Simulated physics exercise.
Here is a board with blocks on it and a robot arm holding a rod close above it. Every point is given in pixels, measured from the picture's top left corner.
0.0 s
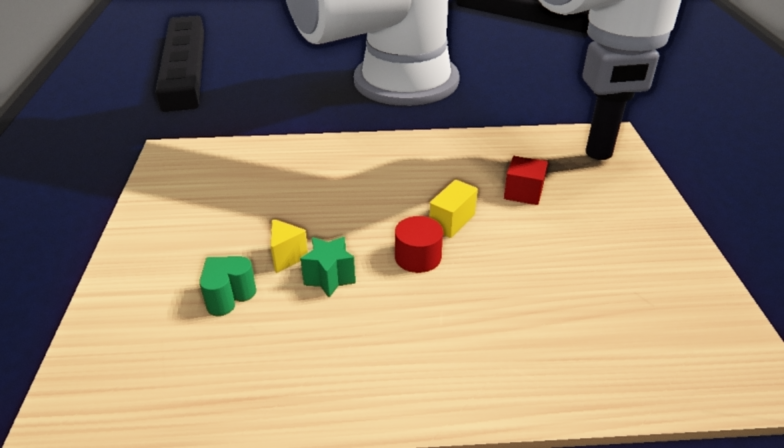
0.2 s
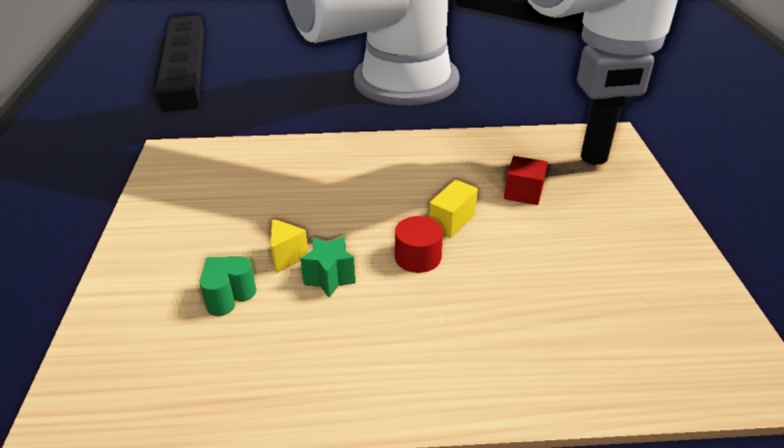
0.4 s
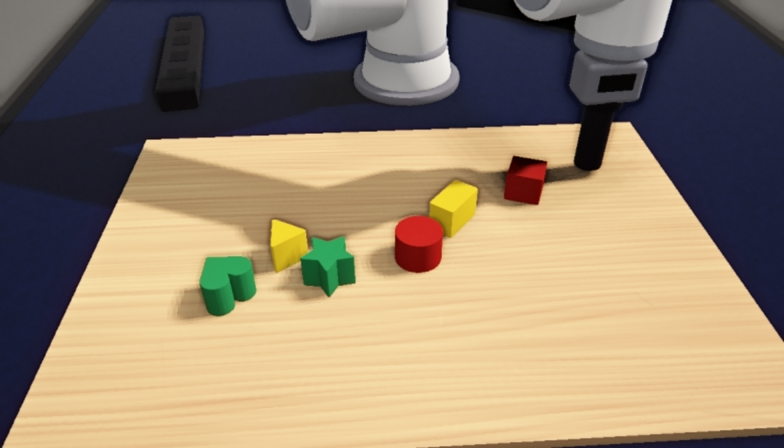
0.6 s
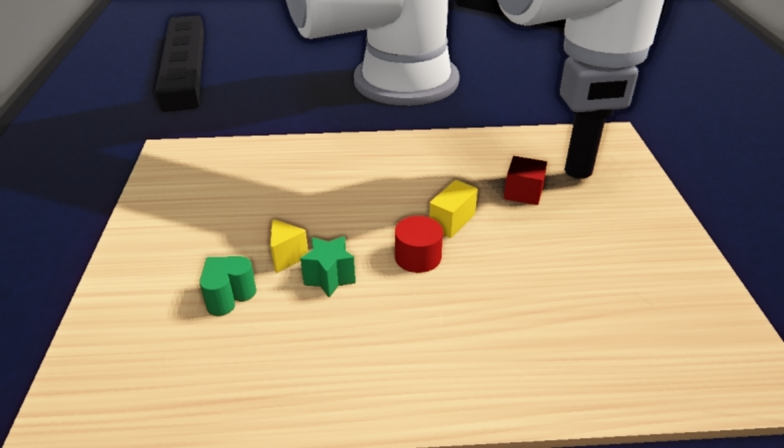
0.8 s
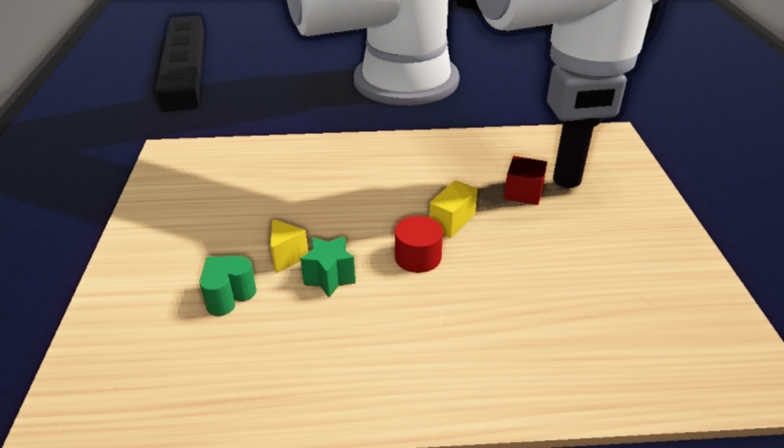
A white robot arm holds a black rod over the upper right of a pale wooden board on a dark blue surface, seen from above at an angle. A green heart, yellow triangle, green star, red cylinder, yellow block and red block run from lower left to upper right. The rod moves slightly left and down toward the red block, while the blocks and camera stay still.
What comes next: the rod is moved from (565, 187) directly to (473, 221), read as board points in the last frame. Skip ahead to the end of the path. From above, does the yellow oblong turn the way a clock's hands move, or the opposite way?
It goes anticlockwise.
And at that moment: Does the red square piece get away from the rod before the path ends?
Yes, it checks out.
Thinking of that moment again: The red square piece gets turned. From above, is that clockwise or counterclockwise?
It spins with the clock.
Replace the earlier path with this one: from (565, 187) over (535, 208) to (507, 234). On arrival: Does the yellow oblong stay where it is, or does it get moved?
Once the path is done, it remains where it sat before.
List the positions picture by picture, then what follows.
Rod's lower end at (599, 153); red circle at (419, 230); yellow oblong at (454, 195); red square piece at (528, 167), in the first picture.
Rod at (594, 158); blocks still, in the second picture.
Rod at (587, 164); blocks still, in the third picture.
Rod at (578, 171); blocks still, in the fourth picture.
Rod at (567, 180); red circle at (419, 230); yellow oblong at (454, 195); red square piece at (528, 167), in the fifth picture.
The first path, step by step. One third of the way, rod at (537, 191); red square piece at (507, 169).
Two thirds of the way, rod at (506, 202); red square piece at (483, 170), turned 30° clockwise.
At the end, rod at (473, 214); red circle still; yellow oblong at (444, 196), turned 20° anticlockwise; red square piece at (480, 169), turned 40° clockwise.
